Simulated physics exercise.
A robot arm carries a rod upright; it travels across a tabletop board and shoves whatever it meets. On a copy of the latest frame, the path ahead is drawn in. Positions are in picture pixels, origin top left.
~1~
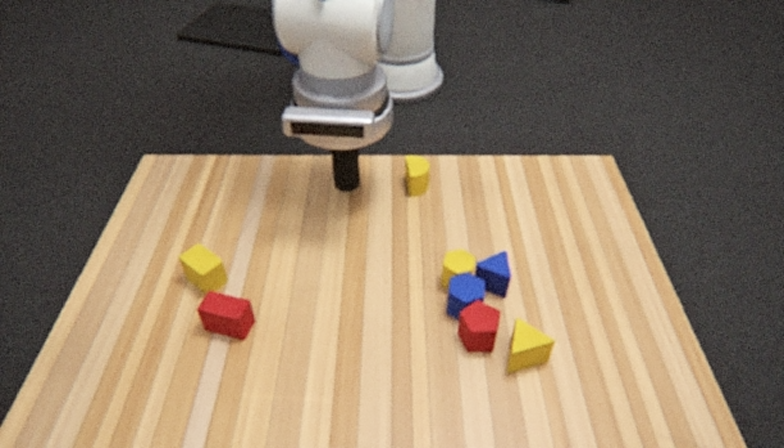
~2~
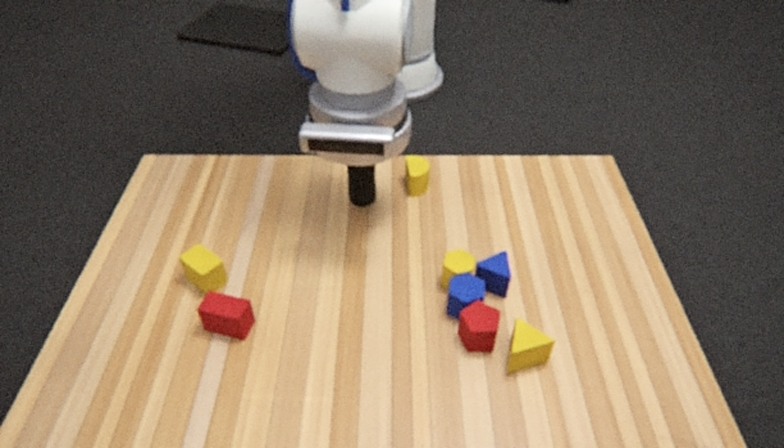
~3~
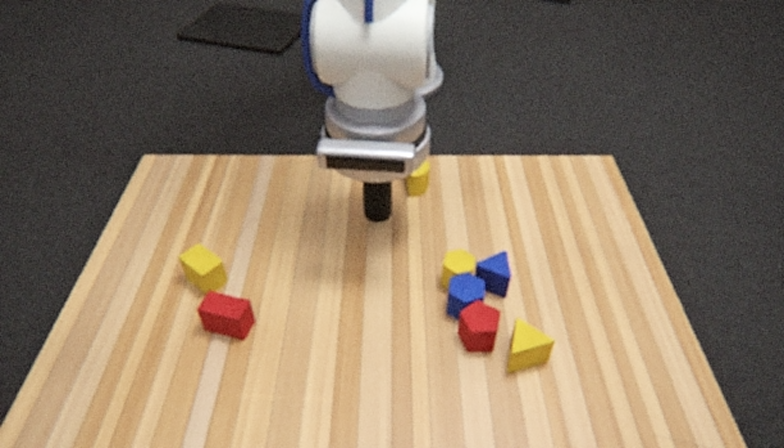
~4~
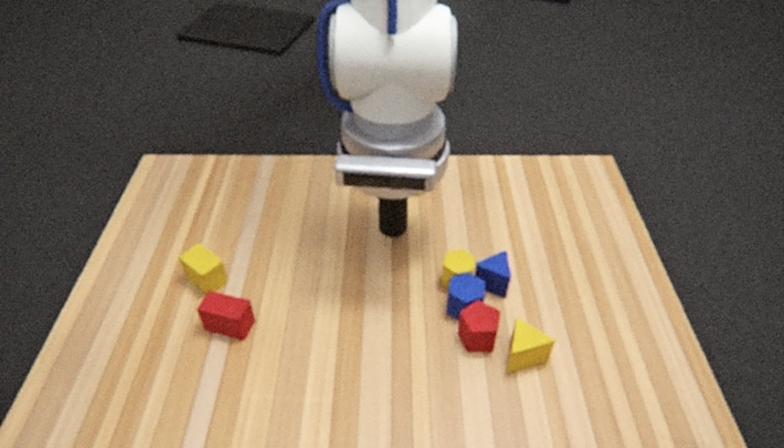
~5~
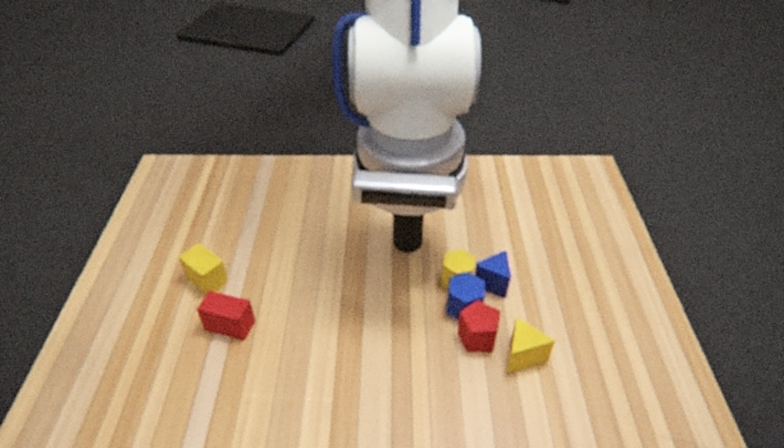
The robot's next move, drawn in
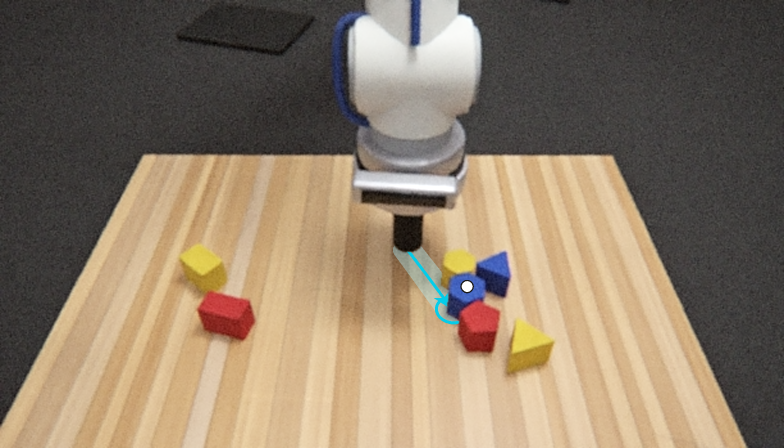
To begin with, a robot arm holds a black rod upright near the far edge of a striped wooden table, beside a yellow block, with red, yellow and blue blocks scattered nearer. The arm moves the rod steadily nearer and rightward, hiding the far yellow block, while the other blocks stay still.
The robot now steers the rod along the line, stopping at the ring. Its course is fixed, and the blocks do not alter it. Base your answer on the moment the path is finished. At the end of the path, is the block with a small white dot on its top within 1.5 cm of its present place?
The answer is no.
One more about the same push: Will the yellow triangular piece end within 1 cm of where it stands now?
I'd say yes.
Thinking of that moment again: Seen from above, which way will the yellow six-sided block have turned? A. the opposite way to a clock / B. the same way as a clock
My pick is A.
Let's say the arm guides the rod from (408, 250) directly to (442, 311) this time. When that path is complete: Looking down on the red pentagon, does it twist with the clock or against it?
Clockwise, from overhead.
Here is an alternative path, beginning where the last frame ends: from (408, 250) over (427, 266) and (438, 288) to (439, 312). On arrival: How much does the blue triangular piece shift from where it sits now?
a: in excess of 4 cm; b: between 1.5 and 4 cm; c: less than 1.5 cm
My pick is c.
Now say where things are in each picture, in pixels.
The first picture shows rod tip at (347, 183); block tops, yellow six-sided block at (459, 260); blue six-sided block at (467, 287); red pentagon at (482, 317); blue triangular piece at (498, 263); yellow triangular piece at (528, 336).
The second picture shows rod at (362, 198); blocks unchanged.
The third picture shows rod at (378, 213); blocks unchanged.
The fourth picture shows rod at (393, 228); blocks unchanged.
The fifth picture shows rod at (408, 242); yellow six-sided block at (459, 260); blue six-sided block at (467, 287); red pentagon at (482, 317); blue triangular piece at (498, 263); yellow triangular piece at (528, 336).
Path on the board, from (408, 250) directly to (452, 310); the dot is on the blue six-sided block.
What follows on the original path. Halfway along, rod at (430, 271); nothing pushed yet.
At the end, rod at (453, 302); yellow six-sided block at (471, 264), turned 40° anticlockwise; blue six-sided block at (489, 297); red pentagon at (490, 328), turned 35° clockwise; blue triangular piece at (507, 262); yellow triangular piece in place.
